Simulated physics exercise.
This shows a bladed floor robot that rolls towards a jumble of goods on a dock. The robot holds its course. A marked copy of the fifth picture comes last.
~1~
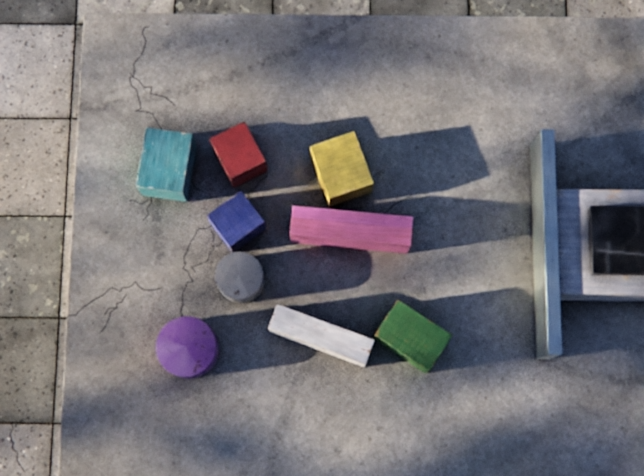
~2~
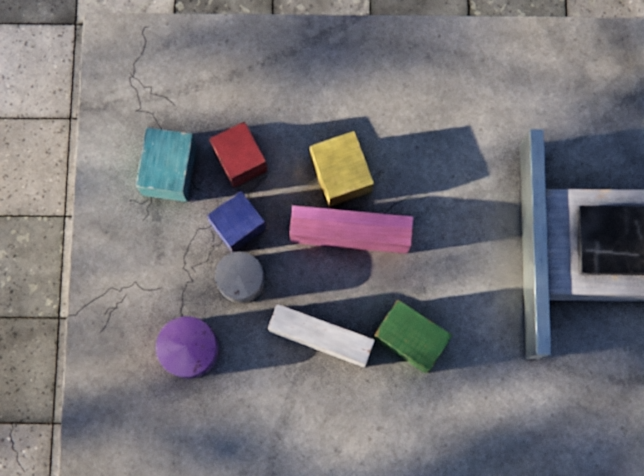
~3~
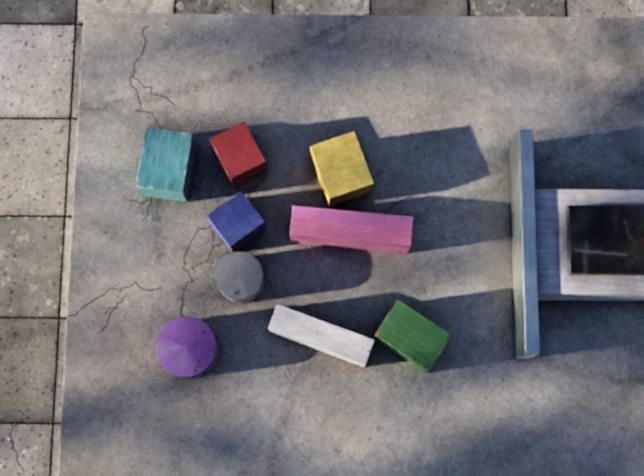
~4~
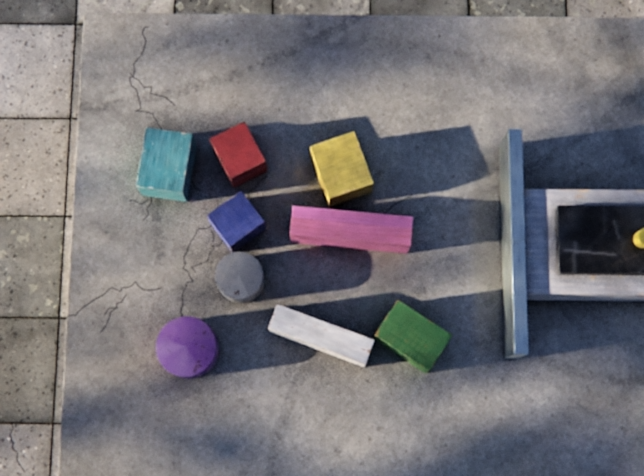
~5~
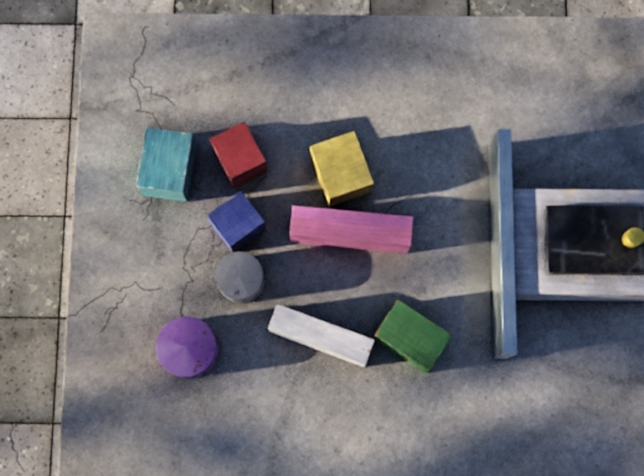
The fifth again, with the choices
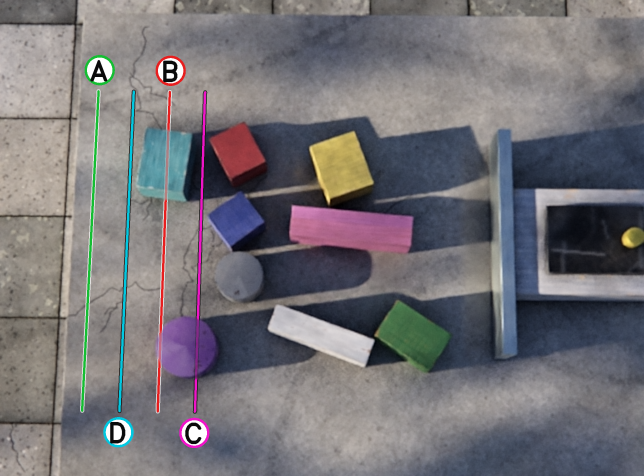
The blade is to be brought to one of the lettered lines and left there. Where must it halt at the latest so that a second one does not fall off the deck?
C is the last line within the limit.
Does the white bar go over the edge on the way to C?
By then, no.
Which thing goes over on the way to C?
It is the blue crate.
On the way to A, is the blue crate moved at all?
Yes.
On the marked copy, A at (91, 246); B at (164, 247); C at (200, 247); D at (127, 247).
Following C. Soon after the start, robot (478, 239); white bar (311, 345); green crate (350, 331).
Later, robot (366, 238); blue crate (142, 212); purple canister (176, 351).
In the end, robot (281, 237); blue crate over the edge; turquoise crate (91, 167); one fallen.
As for the rest, A drops eight; B drops two; D drops five.
